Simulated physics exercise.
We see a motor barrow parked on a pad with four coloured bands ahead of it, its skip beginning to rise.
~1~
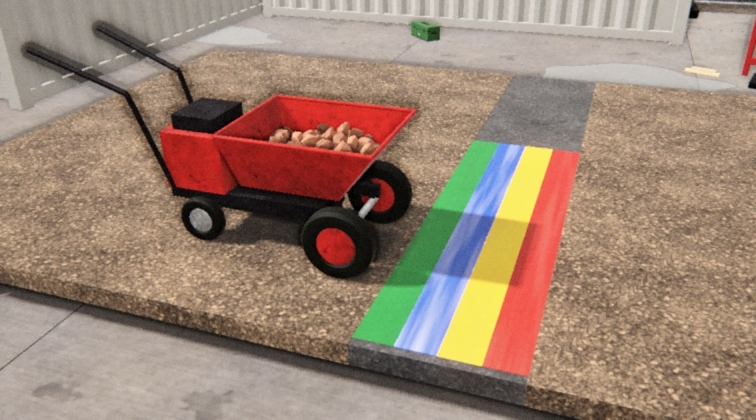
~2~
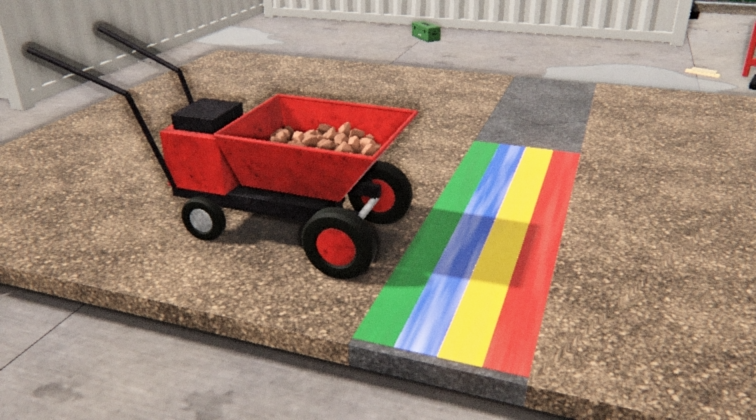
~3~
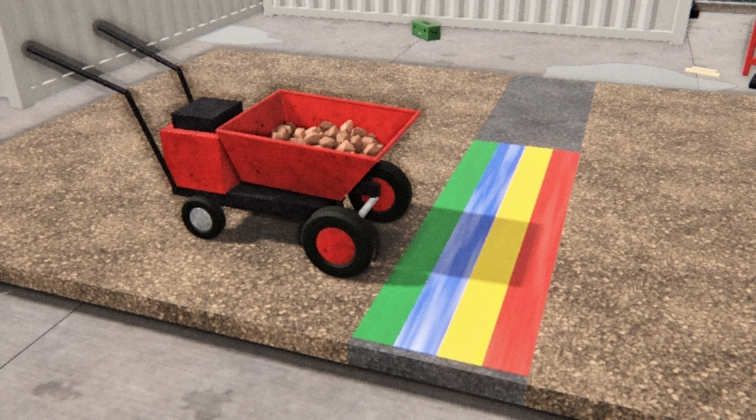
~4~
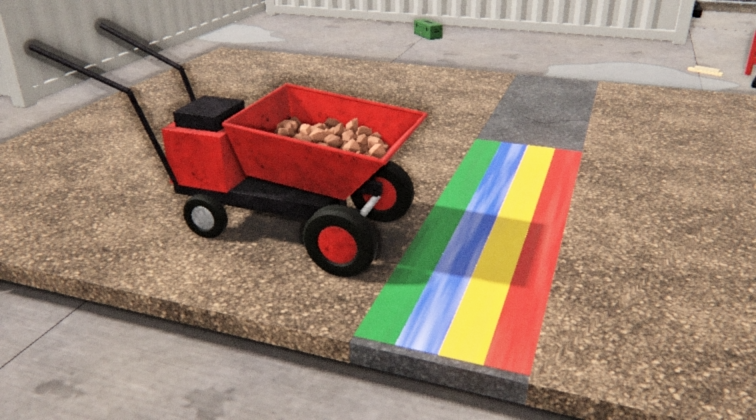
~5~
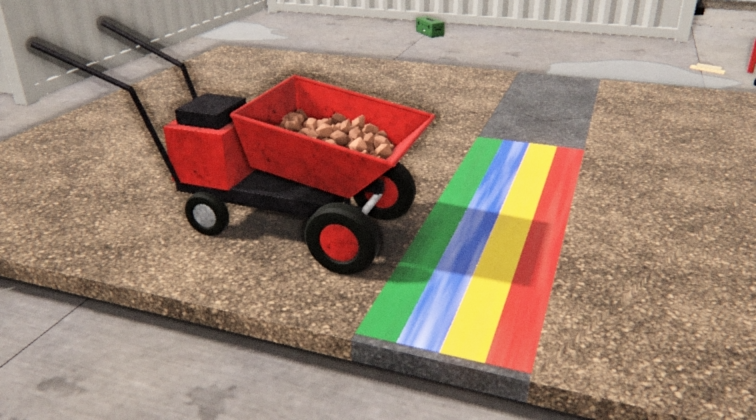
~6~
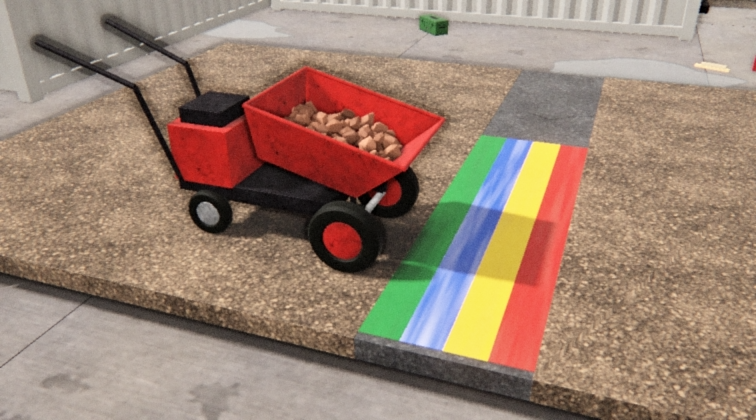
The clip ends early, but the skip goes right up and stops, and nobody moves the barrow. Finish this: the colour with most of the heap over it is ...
... Yellow.
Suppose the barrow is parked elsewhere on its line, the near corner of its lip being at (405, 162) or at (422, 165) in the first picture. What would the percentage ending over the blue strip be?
The first stop gives 0 per cent; the second gives 0 per cent.
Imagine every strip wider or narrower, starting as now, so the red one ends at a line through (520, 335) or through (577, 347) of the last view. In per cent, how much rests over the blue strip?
First case 10 per cent, second case 30 per cent.
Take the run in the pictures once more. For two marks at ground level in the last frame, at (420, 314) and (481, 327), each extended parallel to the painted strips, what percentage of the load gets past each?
In order: Near 80 %, then 30 %.
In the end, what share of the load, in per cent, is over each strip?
Green strip: 0 %, blue strip: 15 %, yellow strip: 40 %, red strip: 15 %.
Shortly afterwards, skip tipped steeply; the whole lot in the skip.
Next, skip tipped steeply; all but a few in the skip; a little over the blue strip; only a few over the yellow strip.
Some moments later, skip tipped right over; near a quarter in the skip; near a quarter over the blue strip; near a third over the yellow strip; a little over the red strip; only a few off the paint.
In the end, skip tipped right over; near a quarter in the skip; none at all over the green strip; near a quarter over the blue strip; near a third over the yellow strip; a little over the red strip; only a few off the paint.
